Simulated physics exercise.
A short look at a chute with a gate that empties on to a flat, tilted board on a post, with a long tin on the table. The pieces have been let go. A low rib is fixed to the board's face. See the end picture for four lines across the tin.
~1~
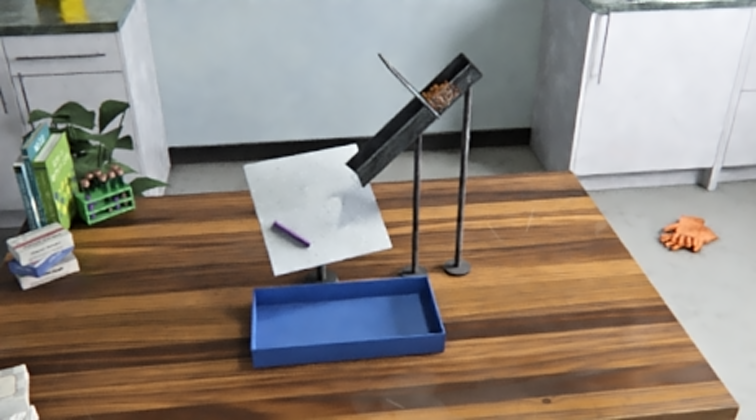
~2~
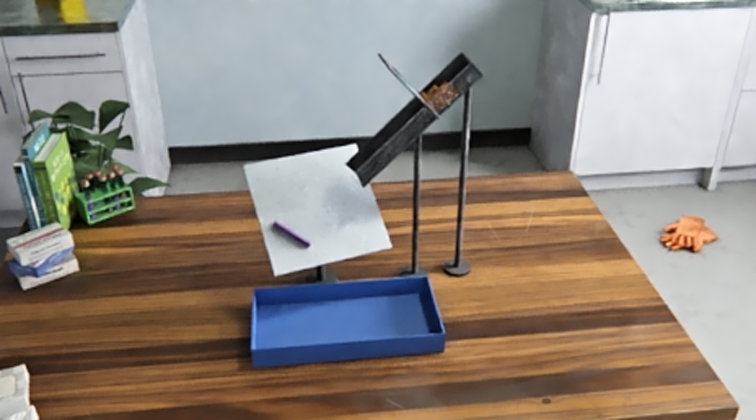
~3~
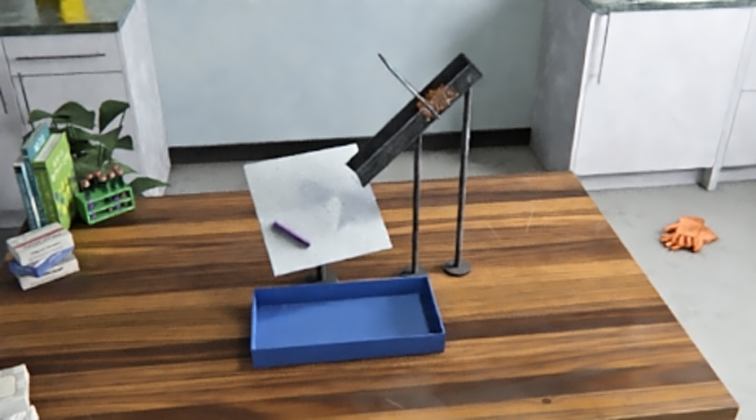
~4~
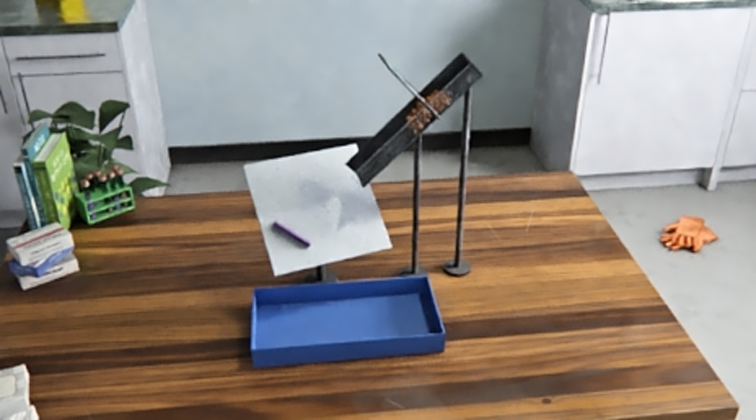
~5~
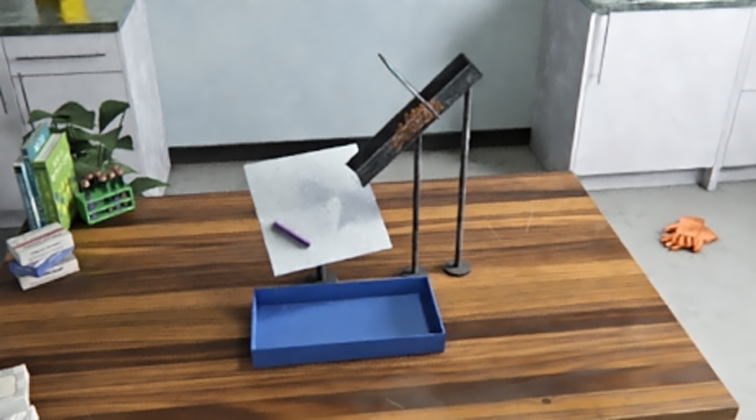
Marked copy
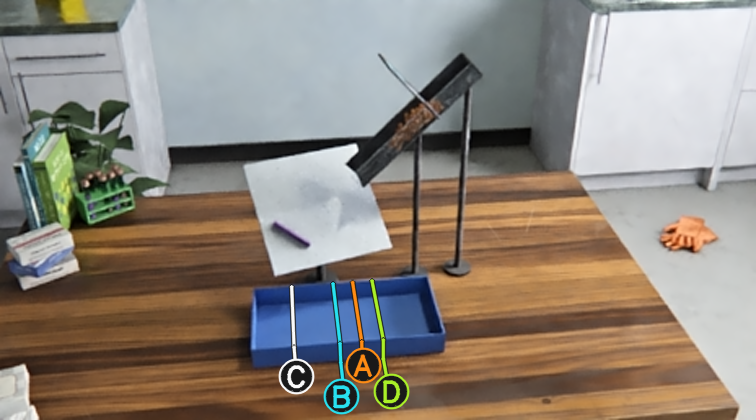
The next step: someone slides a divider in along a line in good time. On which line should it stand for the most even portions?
B is best.
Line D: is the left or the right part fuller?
More lands on the left.
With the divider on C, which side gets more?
The right side.
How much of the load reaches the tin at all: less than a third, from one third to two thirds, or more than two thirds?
About that: More than two thirds.
On the marked copy, line A crosses the front rim at (361, 340); line B crosses the front rim at (339, 342); line C crosses the front rim at (294, 346); line D crosses the front rim at (383, 338).
If A is chosen, of what is caught, nearly all on the left of the divider, a stray few on the right.
If B is chosen, of what is caught, about half on the left of the divider, about half on the right.
If C is chosen, of what is caught, a small part on the left of the divider, nearly all on the right.
If D is chosen, of what is caught, all on the left of the divider, none on the right.
